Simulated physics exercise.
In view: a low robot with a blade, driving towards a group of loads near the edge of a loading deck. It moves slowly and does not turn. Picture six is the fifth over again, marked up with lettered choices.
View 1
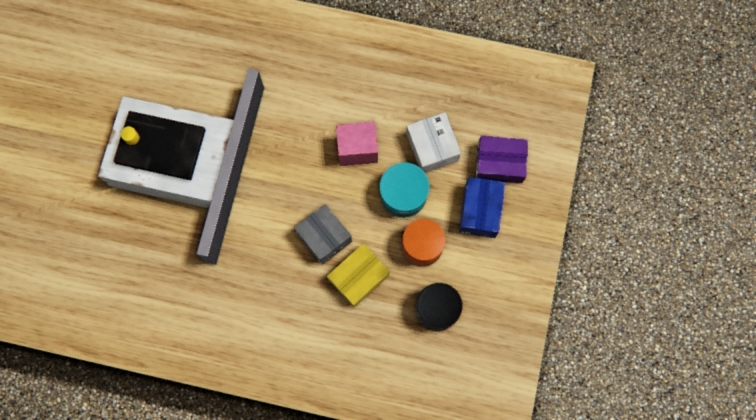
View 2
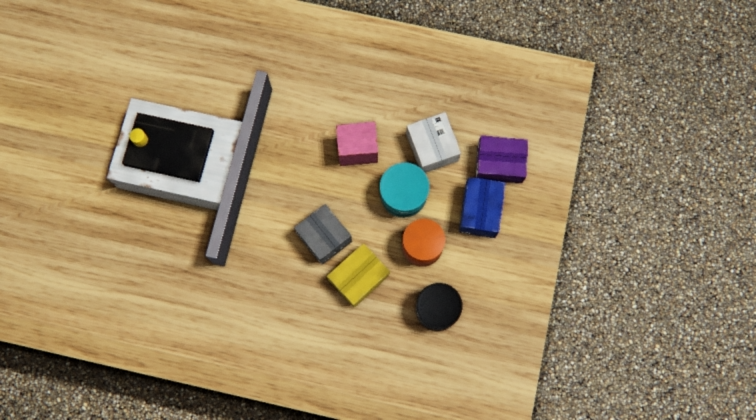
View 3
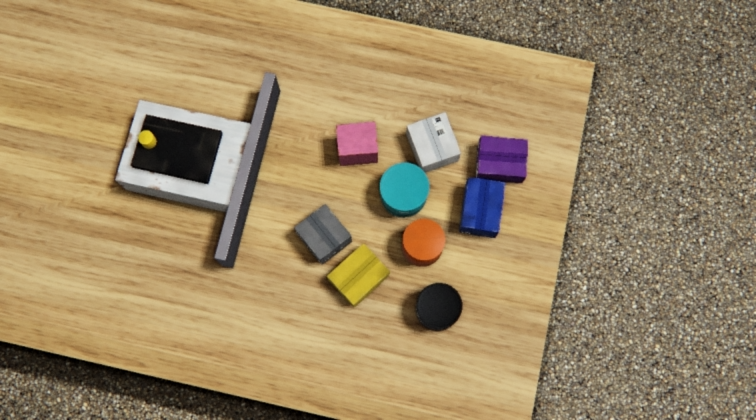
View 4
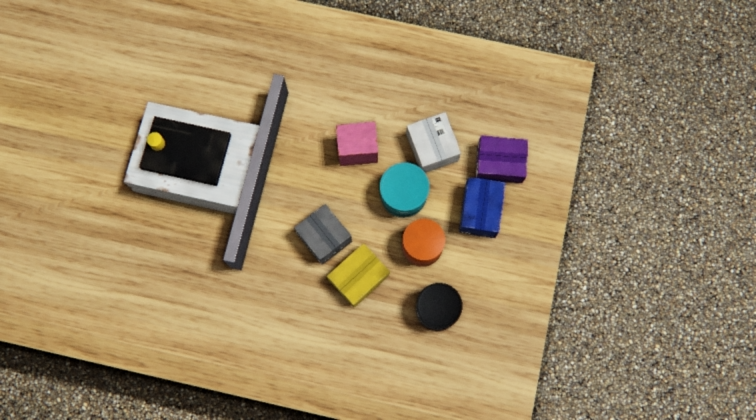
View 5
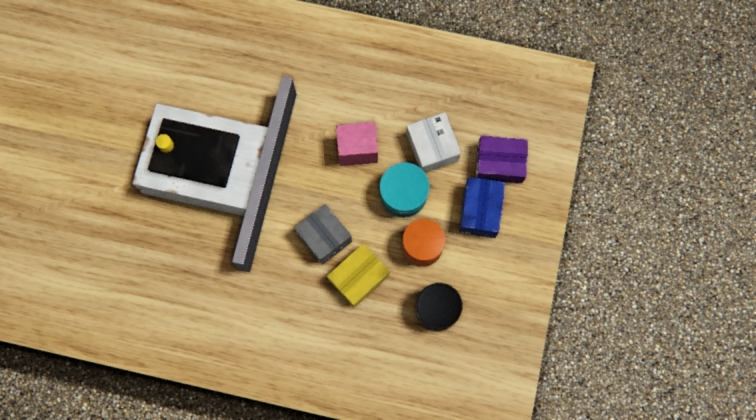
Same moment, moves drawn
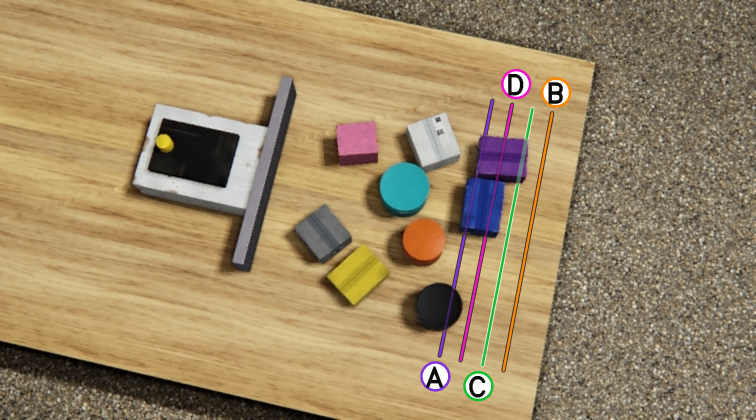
A low white robot with a black top, a yellow knob and a long grey blade creeps rightward across a wooden deck, seen from above by a still camera, with speckled ground beyond the edge. Pink, white, purple and blue blocks, turquoise, orange and black round loads, and grey and yellow blocks sit to the right. The robot slowly narrows the gap without turning, while the loads stay still.
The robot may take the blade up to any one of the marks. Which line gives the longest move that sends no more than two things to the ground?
D is the last line within the limit.
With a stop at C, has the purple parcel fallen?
By then, yes.
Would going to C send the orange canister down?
Yes.
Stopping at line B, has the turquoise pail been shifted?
By then, yes.
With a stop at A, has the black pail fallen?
No.
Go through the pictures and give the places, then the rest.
In the first picture, black pail (438, 308); purple parcel (502, 160); robot (166, 146).
In the second picture, robot (174, 148); turquoise pail (404, 191).
In the third picture, robot (182, 150); yellow parcel (359, 275).
In the fourth picture, robot (192, 152); orange canister (423, 243).
In the fifth picture, robot (200, 154); black pail (438, 308); purple parcel (502, 160); blue box (482, 208).
On the marked copy, A at (467, 224); B at (529, 237); C at (508, 233); D at (487, 228).
Taking D. A third of the way, robot (280, 171); yellow parcel (369, 283); pink crate (380, 151).
Two thirds of the way, robot (360, 189); purple parcel (530, 159); black pail (481, 317).
When it is over, robot (423, 202); black pail (543, 331); purple parcel (572, 167); none fallen.
As for the rest, A is within the limit but short; B drops four; C drops four.
